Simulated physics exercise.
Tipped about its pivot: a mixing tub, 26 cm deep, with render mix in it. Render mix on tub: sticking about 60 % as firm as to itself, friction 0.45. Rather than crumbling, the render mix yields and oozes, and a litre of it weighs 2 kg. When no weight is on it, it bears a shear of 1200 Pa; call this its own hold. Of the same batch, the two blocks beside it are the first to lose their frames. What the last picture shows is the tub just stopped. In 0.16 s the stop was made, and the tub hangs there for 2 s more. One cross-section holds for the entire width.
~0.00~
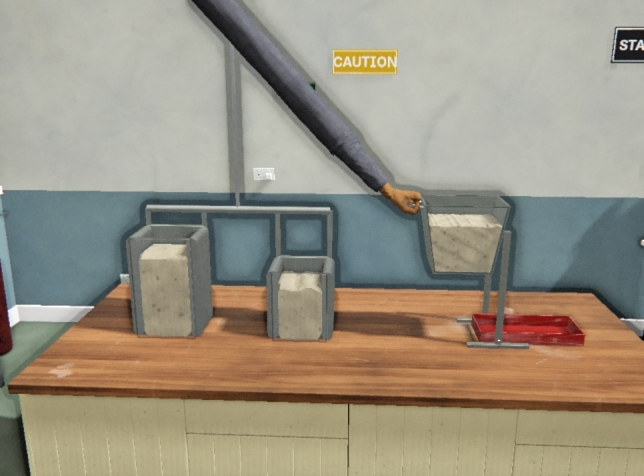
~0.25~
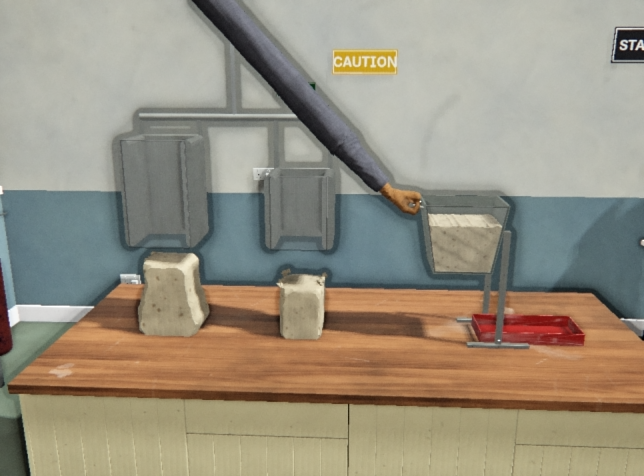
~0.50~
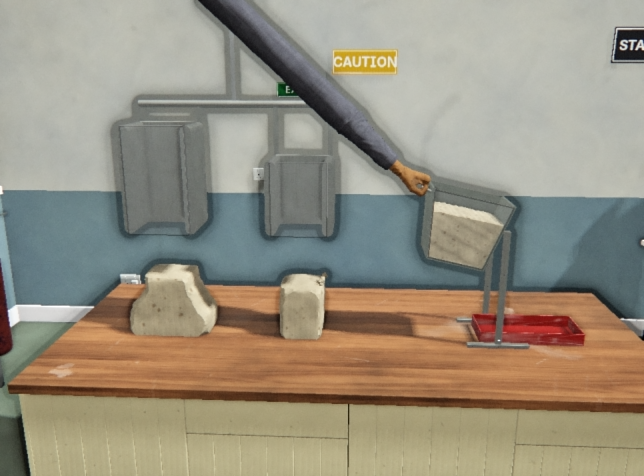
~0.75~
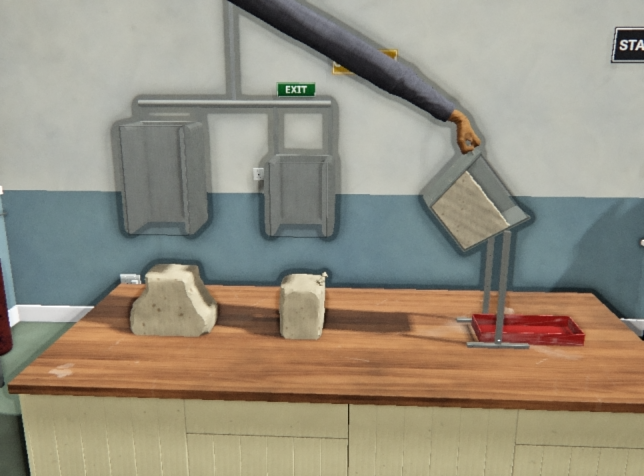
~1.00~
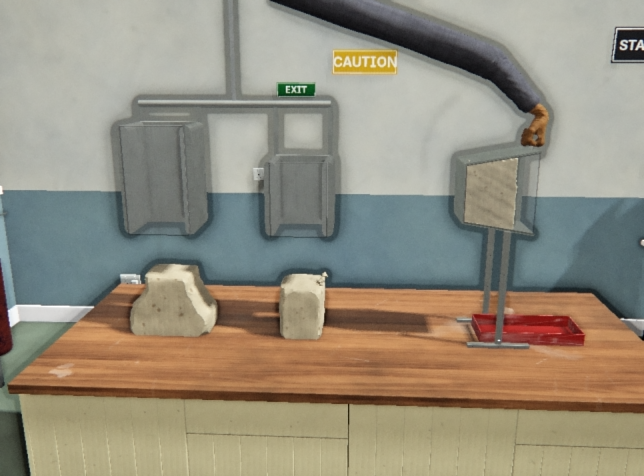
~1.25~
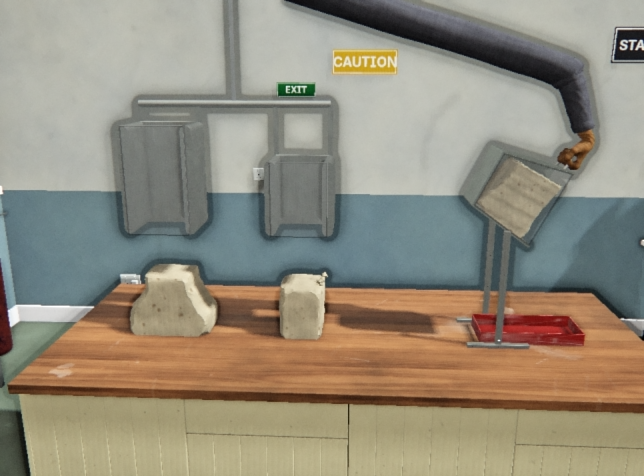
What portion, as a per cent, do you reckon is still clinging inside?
I reckon close to 0 % is still clinging.
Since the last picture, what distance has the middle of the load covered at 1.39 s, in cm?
12 cm.
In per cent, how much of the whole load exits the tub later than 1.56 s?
About 0 %.
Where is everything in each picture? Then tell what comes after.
Handle-side rim at (427, 205), tilt 0 degrees; crest of the render mix at (499, 226); block heights 35 cm, 23 cm (left to right), in the first picture.
Handle-side rim at (427, 205), tilt 0 degrees; crest of the render mix at (499, 226); block heights 31 cm, 23 cm (left to right), in the second picture.
Handle-side rim at (436, 189), tilt 13 degrees; crest of the render mix at (439, 211); block heights 26 cm, 23 cm (left to right), in the third picture.
Handle-side rim at (482, 154), tilt 51 degrees; crest of the render mix at (465, 173); block heights 26 cm, 23 cm (left to right), in the fourth picture.
Handle-side rim at (541, 154), tilt 89 degrees; crest of the render mix at (518, 160); block heights 26 cm, 23 cm (left to right), in the fifth picture.
Handle-side rim at (573, 175), tilt 116 degrees; crest of the render mix at (523, 165); block heights 26 cm, 23 cm (left to right), in the sixth picture.
After 1.39 s, the tub is at 116 degrees and holds 56 %.
After 1.56 s, the tub is at 116 degrees and holds 0 %.
After 1.73 s, the tub is at 116 degrees and holds 0 %.
After 1.90 s, the tub is at 116 degrees and holds 0 %.
After 3.25 s, the tub is at 116 degrees and holds 0 %.
